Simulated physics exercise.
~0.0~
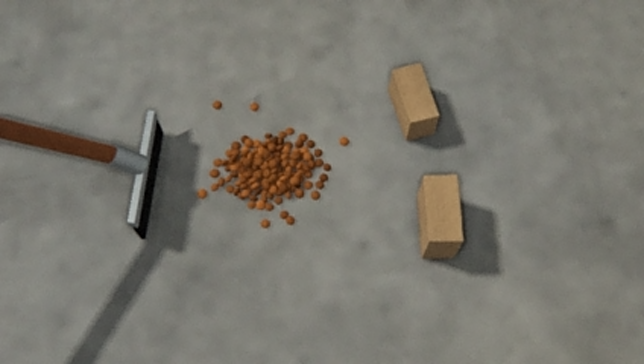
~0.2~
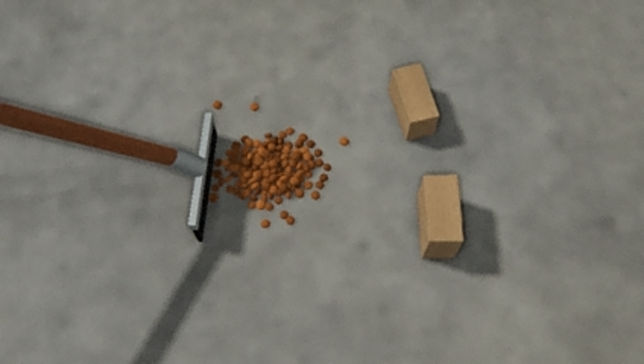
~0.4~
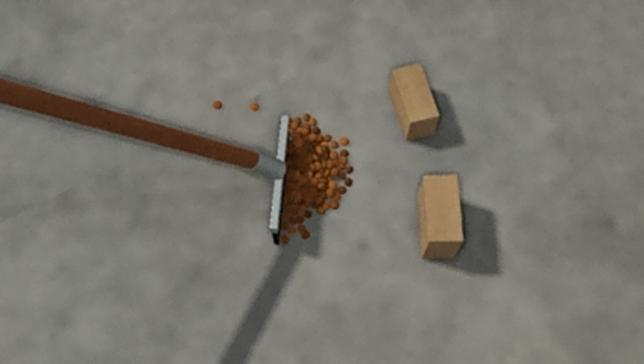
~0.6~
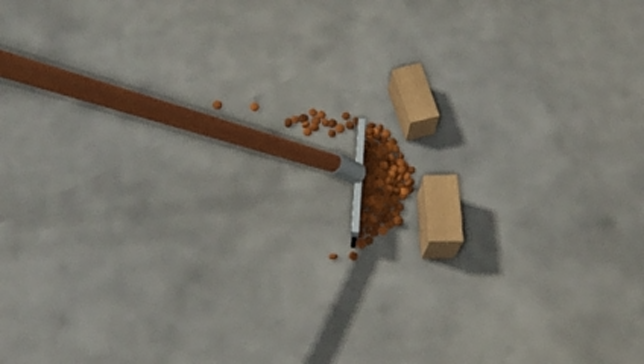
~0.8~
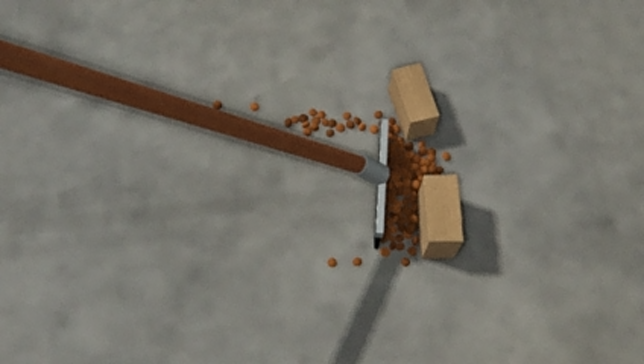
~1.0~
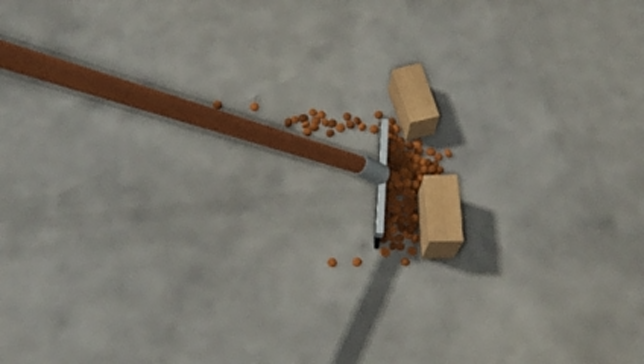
A squeegee with a long brown handle slides right across a grey floor toward a loose heap of small orange-brown pieces, with two tan blocks standing beyond it. Its blade meets the heap and pushes most of it along, leaving a couple of stray bits behind. As it nears the blocks, the pieces bunch against the blade and some spill around its upper end, trailing behind, while a few slip past the lower end. The blade stops just short of the blocks, with a small share of pieces in the gap and most held up before them.
